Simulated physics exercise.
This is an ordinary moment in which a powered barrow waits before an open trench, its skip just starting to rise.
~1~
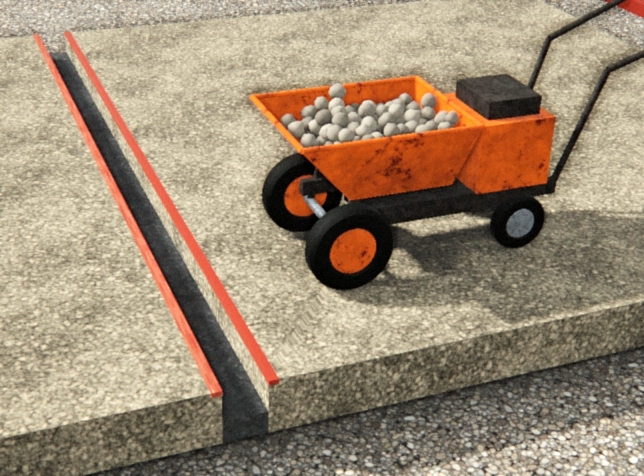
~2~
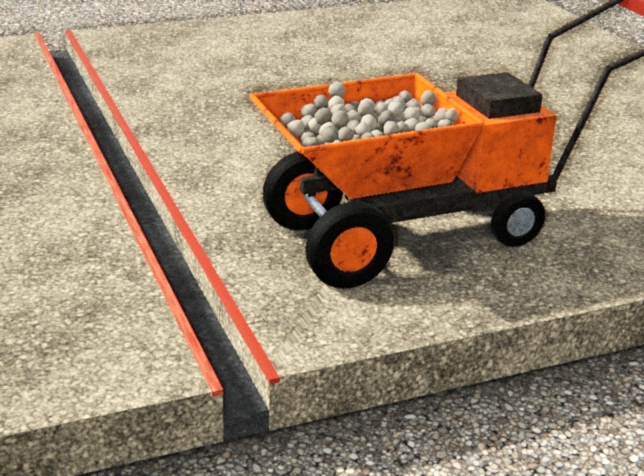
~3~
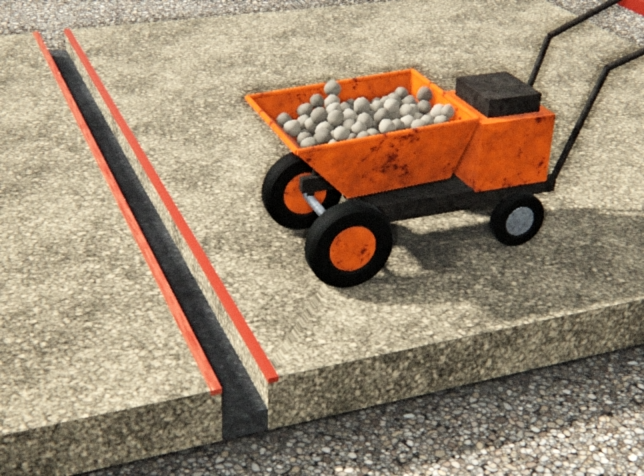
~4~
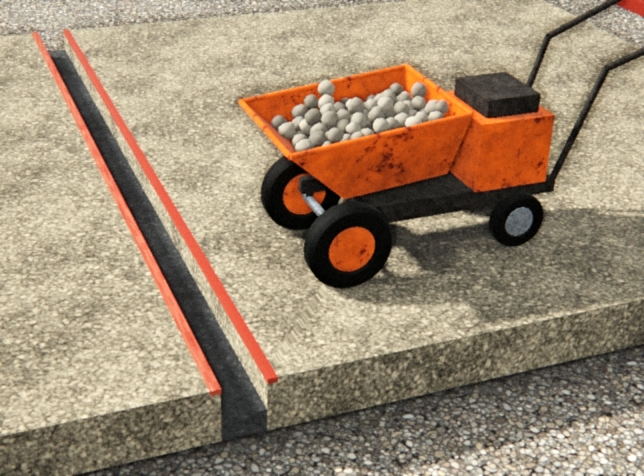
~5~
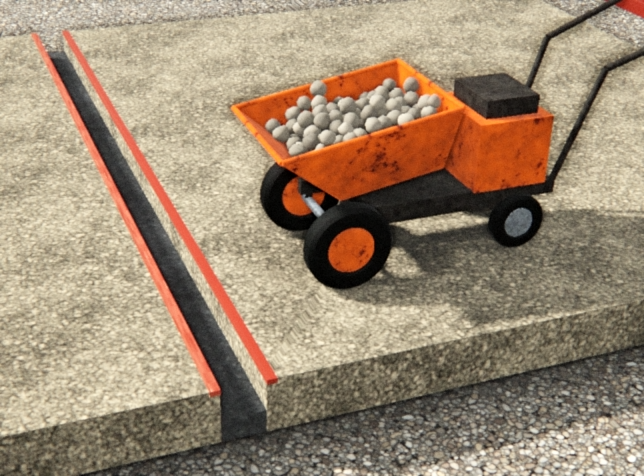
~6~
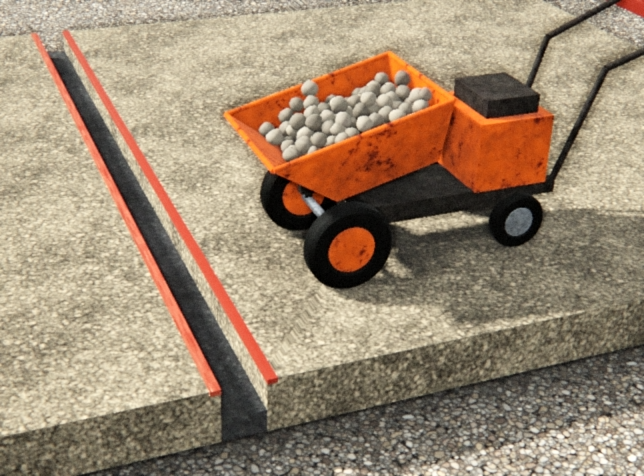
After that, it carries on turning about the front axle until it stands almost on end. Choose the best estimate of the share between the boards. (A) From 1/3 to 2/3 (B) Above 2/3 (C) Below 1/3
A.
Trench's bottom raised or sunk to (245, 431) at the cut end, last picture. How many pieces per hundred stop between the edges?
I'd guess close to 60 percent.
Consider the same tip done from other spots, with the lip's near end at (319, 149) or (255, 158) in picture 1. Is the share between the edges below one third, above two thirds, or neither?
Okay, the first stop comes out as one to two thirds and the second as less than a third.
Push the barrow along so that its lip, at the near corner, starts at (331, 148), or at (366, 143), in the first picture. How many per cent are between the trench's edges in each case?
Around 50 % the first time and around 40 % the second.
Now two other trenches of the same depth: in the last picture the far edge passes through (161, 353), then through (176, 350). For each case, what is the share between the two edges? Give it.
Lab note: Try one about 80 %, try two about 70 %.
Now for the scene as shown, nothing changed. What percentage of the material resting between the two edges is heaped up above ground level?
The answer is close to 30 per cent.
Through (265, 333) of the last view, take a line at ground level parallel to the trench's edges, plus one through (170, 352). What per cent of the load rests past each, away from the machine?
Respectively 80 and 20 %.
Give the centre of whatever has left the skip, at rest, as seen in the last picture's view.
Once nothing moves, the middle sits near (174, 280).
Soon after the last picture, skip tipped steeply; all in the skip.
A little later, skip tipped right over; about two thirds in the skip; about a quarter in or heaped over the trench; a stray few beyond it; a stray few falling.
Later still, skip tipped right over; about a quarter in the skip; about half in or heaped over the trench; about a third beyond it.
By the end, skip tipped right over; a small part in the skip; about half in or heaped over the trench; about a third beyond it.
